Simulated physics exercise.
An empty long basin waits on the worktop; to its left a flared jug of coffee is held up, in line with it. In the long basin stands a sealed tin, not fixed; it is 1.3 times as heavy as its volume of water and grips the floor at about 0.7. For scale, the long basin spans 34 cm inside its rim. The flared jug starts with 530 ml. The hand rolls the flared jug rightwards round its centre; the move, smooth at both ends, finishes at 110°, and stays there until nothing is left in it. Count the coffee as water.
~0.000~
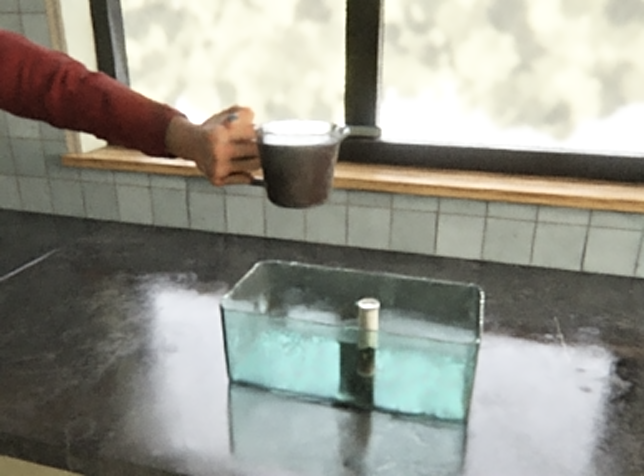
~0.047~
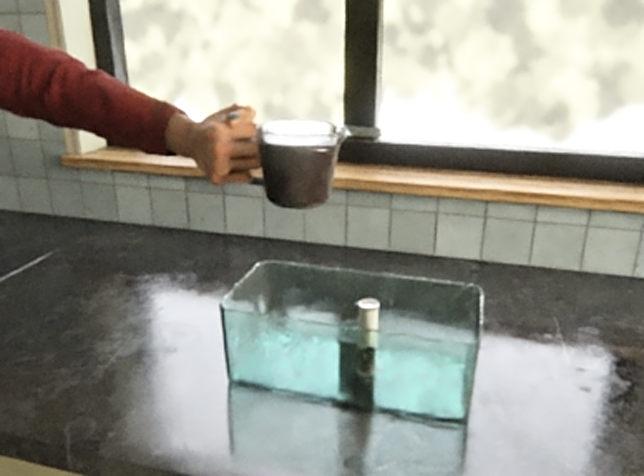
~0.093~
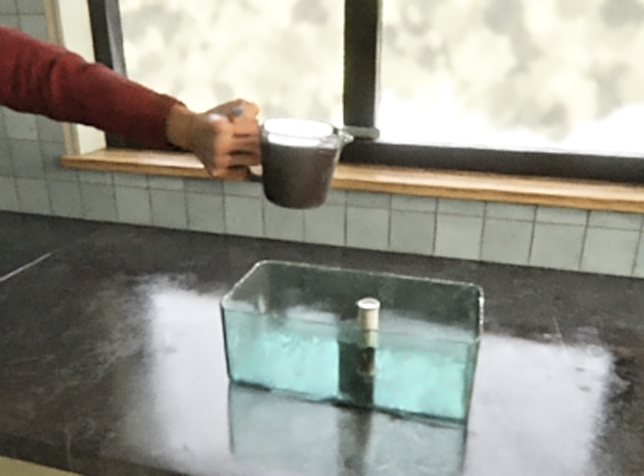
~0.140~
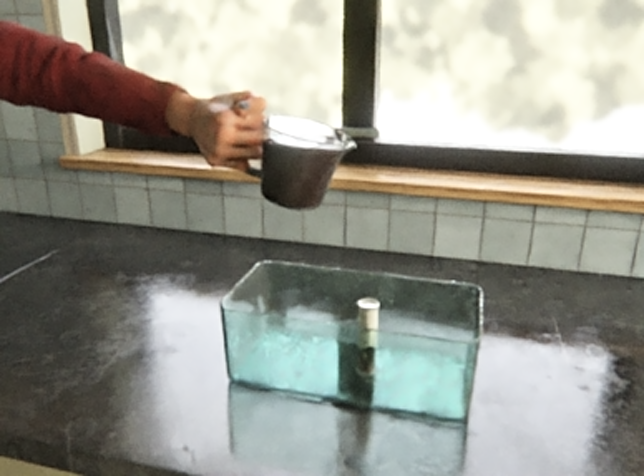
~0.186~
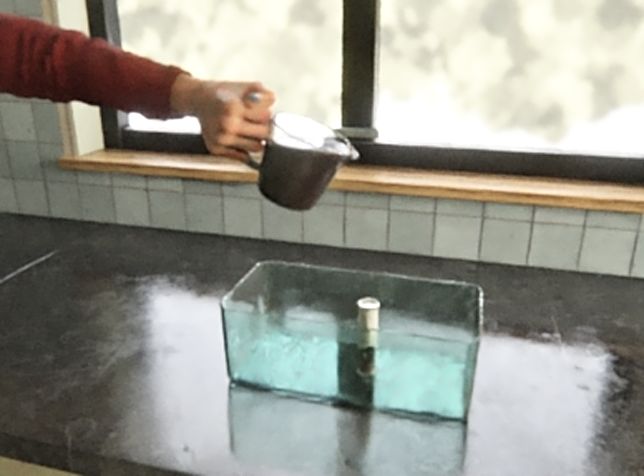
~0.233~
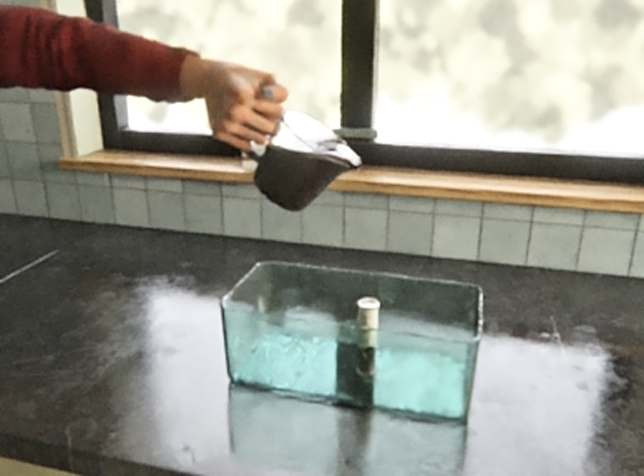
A hand tilts a dark jug steadily to the right above a long glass basin.
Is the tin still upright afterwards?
It remains upright.
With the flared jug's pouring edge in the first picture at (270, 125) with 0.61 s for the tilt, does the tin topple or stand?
Then it remains upright.
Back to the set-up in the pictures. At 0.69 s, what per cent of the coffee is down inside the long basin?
Some 84 per cent.
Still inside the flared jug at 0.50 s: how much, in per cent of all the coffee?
About 36 per cent.
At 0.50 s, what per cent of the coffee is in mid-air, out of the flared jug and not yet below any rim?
About 42 per cent.
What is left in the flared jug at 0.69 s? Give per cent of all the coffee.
Near 3 in a hundred.
By 0.50 s the tilt is 101° and 36 per cent is still to pour; the tin stands where it began.
By 0.69 s the tilt is 110° and 3 per cent is still to pour; the tin stands where it began.
By 0.89 s the tilt is 110° and 0 per cent is still to pour; the tin stands where it began.
By 1.11 s the tilt is 110° and 0 per cent is still to pour; the tin stands where it began.
At rest the tin stands where it began.
